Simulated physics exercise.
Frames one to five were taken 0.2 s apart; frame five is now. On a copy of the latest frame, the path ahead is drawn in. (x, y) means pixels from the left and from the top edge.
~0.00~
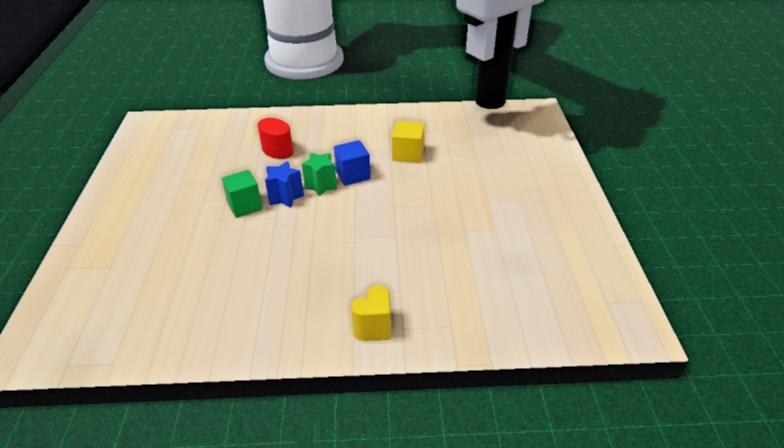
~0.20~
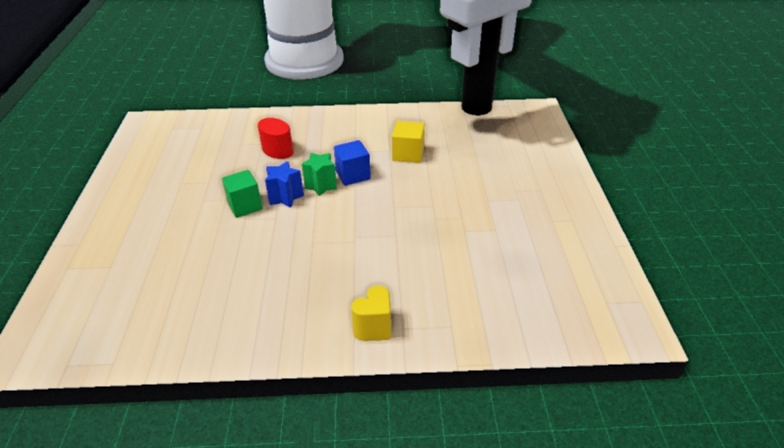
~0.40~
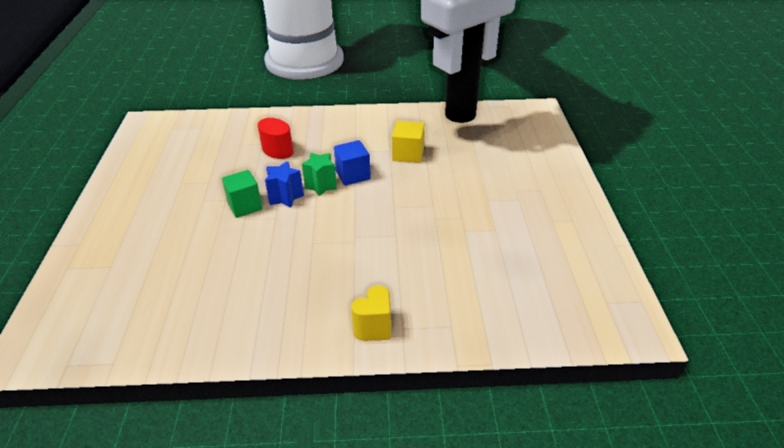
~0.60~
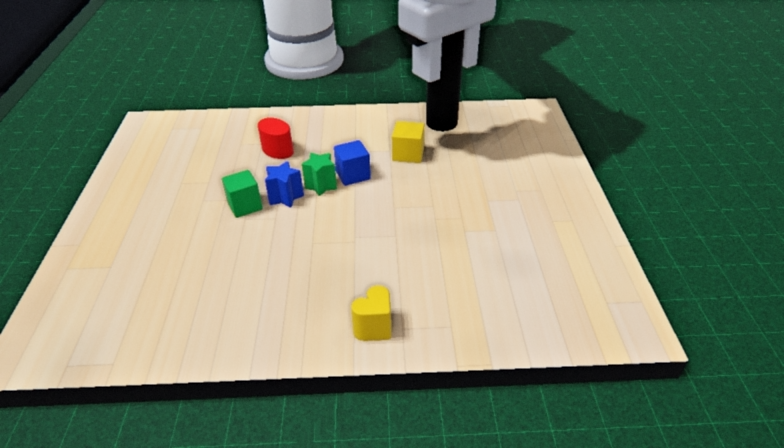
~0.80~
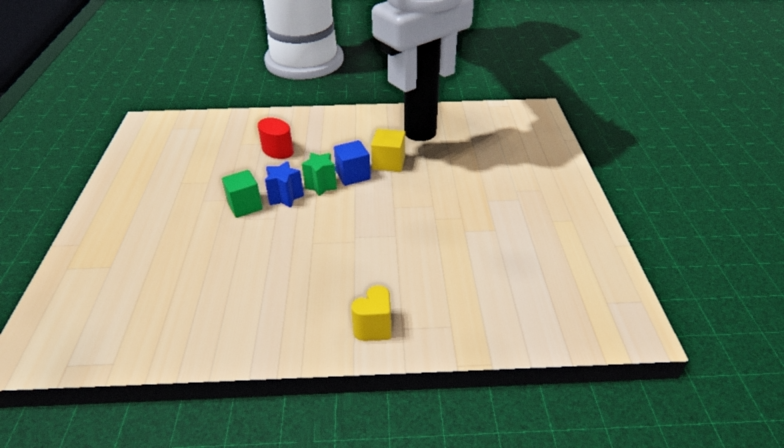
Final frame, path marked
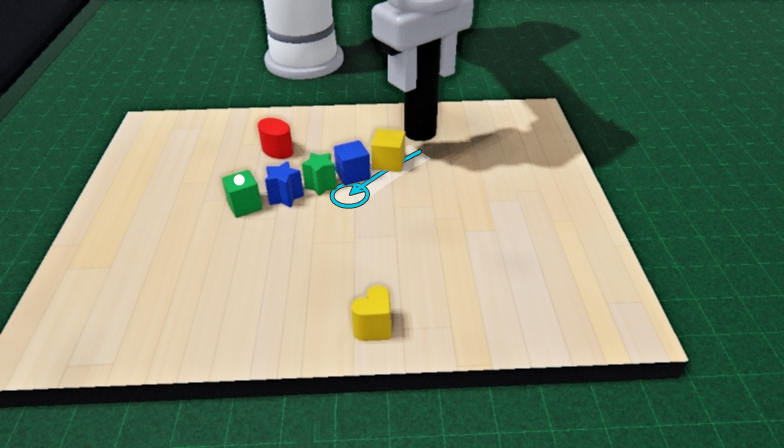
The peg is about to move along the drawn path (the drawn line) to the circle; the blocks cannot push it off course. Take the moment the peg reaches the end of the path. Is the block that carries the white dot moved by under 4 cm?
No, that is not what happens.
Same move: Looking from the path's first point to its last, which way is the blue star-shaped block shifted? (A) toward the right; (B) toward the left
Correct choice: A.
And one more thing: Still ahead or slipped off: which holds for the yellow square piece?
When the path is over, you would find the yellow square piece still in front of the peg.
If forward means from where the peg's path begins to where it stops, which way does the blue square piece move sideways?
Pushed right.
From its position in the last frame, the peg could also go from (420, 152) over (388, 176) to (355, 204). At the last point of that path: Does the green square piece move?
Yes, that is how it ends up.
The line goes from (420, 152) over (396, 164) and (373, 179) to (350, 195); the dot is on the green square piece.
On the path given first. One third of the way, peg (395, 146); blue star-shaped block (275, 172); green star-shaped block (303, 164); blue square piece (332, 159), turned 25° clockwise; yellow square piece (364, 152).
Two thirds of the way, peg (372, 160); green square piece (213, 185), turned 30° clockwise; blue star-shaped block (245, 183); green star-shaped block (274, 175), turned 15° clockwise; blue square piece (305, 171), turned 25° clockwise; yellow square piece (338, 166).
At the end, peg (348, 176); green square piece (183, 188), turned 40° clockwise; blue star-shaped block (214, 189), turned 15° clockwise; green star-shaped block (244, 184), turned 25° clockwise; blue square piece (276, 182), turned 35° clockwise; yellow square piece (310, 181).
